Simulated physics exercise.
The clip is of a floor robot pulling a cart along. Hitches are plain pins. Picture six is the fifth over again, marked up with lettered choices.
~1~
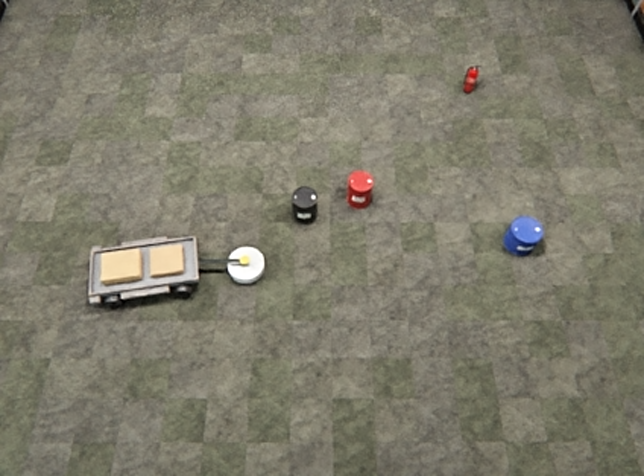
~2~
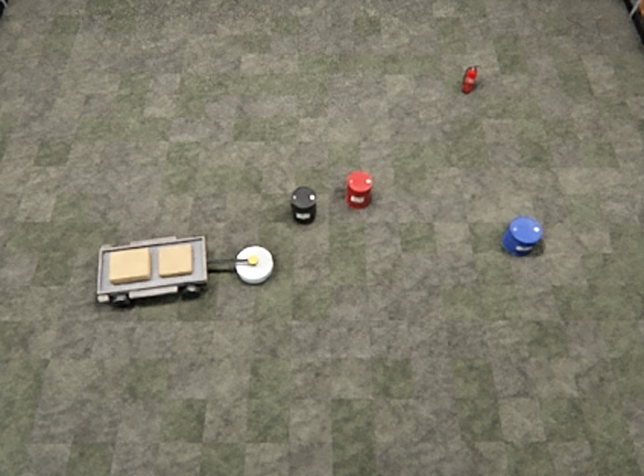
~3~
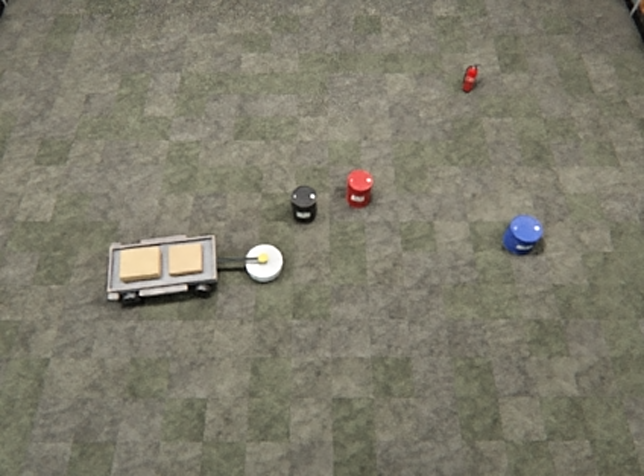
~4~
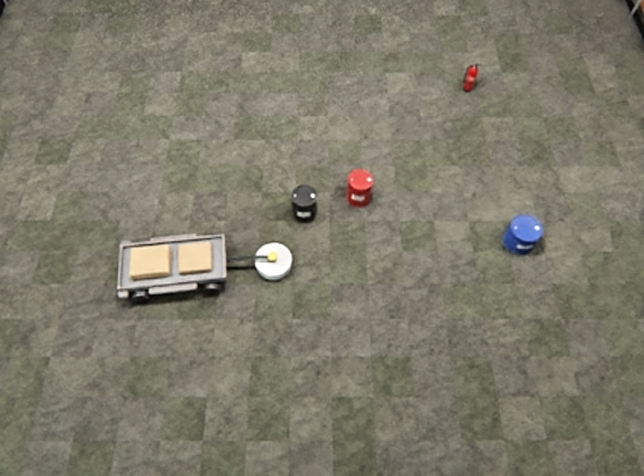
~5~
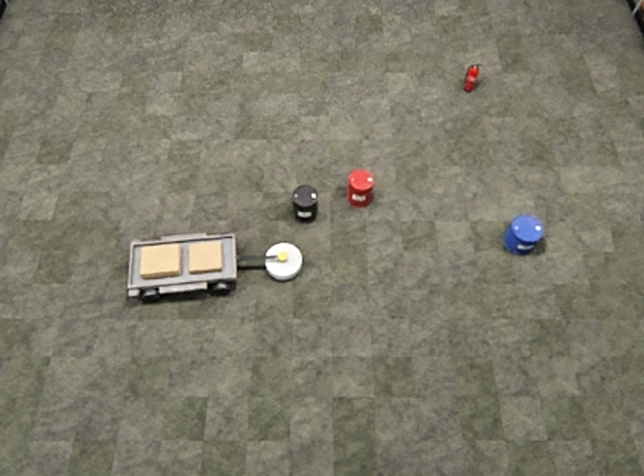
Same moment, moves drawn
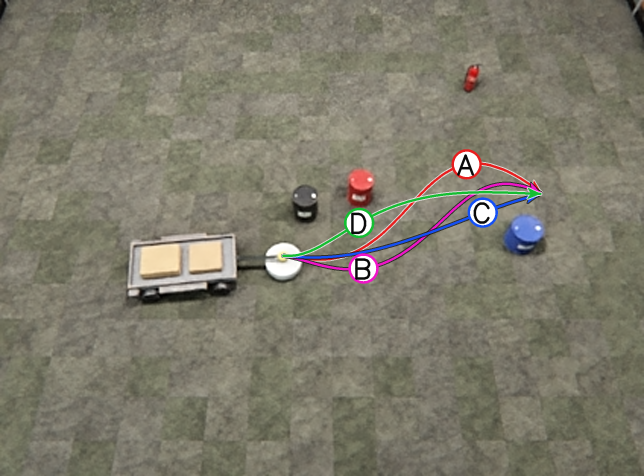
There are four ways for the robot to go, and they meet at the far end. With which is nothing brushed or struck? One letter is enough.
Line B does it.
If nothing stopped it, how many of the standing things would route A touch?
In all, one.
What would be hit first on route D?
The black keg.
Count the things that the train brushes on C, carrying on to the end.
One.
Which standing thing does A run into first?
It meets the red keg.
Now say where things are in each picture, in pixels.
The first frame shows blue tub (519, 242); robot (246, 264); grey cart (145, 266).
The second frame shows robot (254, 264); grey cart (153, 266); red keg (358, 199).
The third frame shows robot (264, 262); grey cart (163, 264); blue tub (518, 241).
The fourth frame shows robot (274, 260); grey cart (173, 263); black keg (305, 213).
The fifth frame shows robot (284, 260); grey cart (183, 262); red keg (359, 197); black keg (305, 213); blue tub (519, 241).
On the marked copy, A from (283, 256) via (414, 201) to (541, 193); B from (283, 256) via (425, 237) to (541, 193); C from (283, 256) via (420, 236) to (539, 195); D from (283, 256) via (410, 201) to (541, 194).
Following B. Soon after the start, robot (390, 265), cart (292, 264).
Later, robot (462, 206), cart (387, 241).
In the end, robot (539, 199), cart (456, 210); nothing has been touched.
As for the rest, A meets the red keg; C meets the blue tub; D meets the red keg and black keg.
